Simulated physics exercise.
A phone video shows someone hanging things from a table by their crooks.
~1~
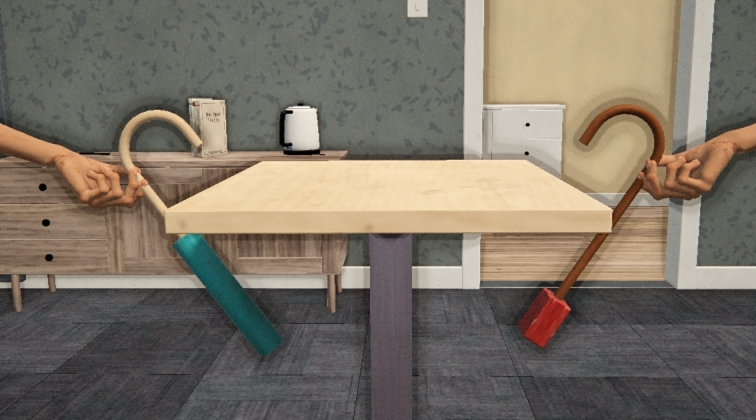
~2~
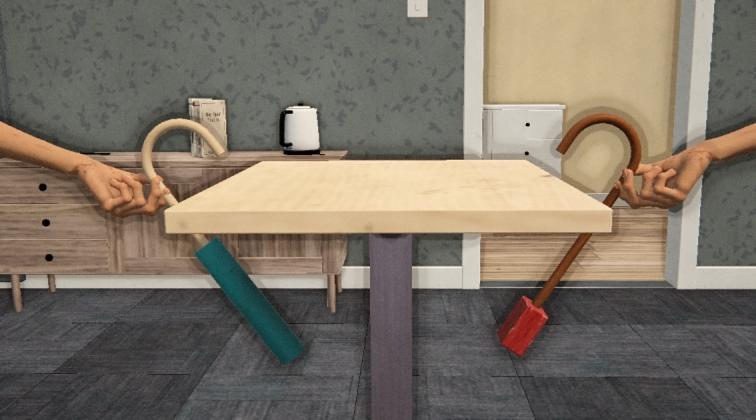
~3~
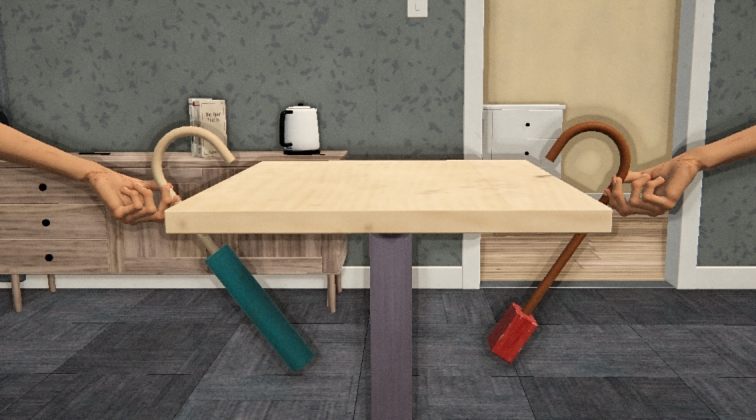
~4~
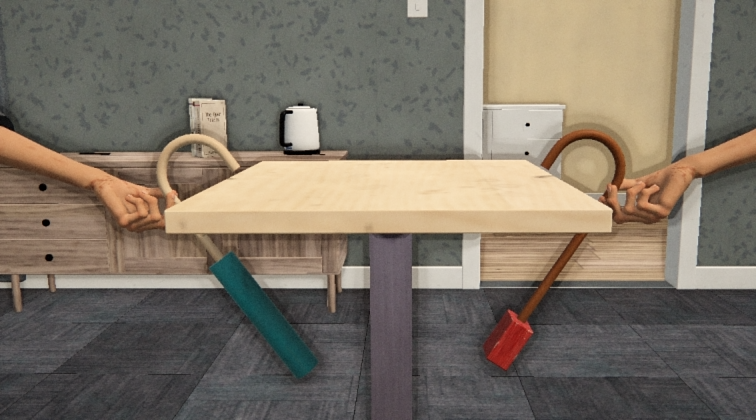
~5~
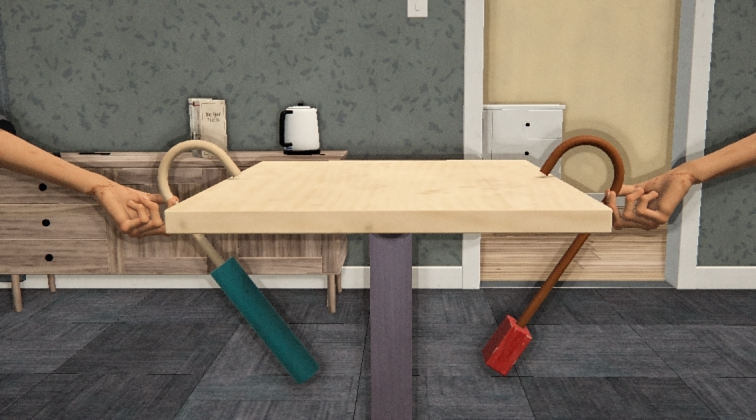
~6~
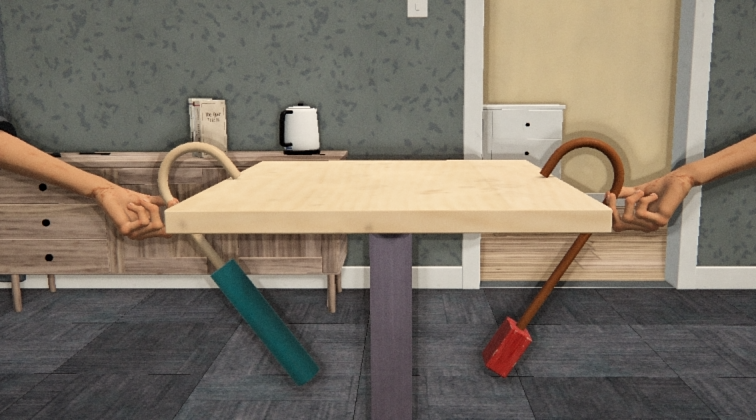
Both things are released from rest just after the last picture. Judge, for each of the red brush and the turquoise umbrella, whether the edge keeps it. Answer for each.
One by one: Red brush: Hanging; turquoise umbrella: Hanging.
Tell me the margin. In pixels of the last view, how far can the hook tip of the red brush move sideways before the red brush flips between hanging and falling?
Roughly 16 pixels to the right.
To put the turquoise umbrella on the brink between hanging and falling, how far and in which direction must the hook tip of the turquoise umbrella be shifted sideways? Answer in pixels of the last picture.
Shift approx. 12 px, direction left.
Then, 0.40 s on from there, red brush at rest near (540, 251); turquoise umbrella at rest near (251, 261).
In the end, the red brush stays hooked on the edge, near (537, 251); the turquoise umbrella stays hooked on the edge, near (253, 260).
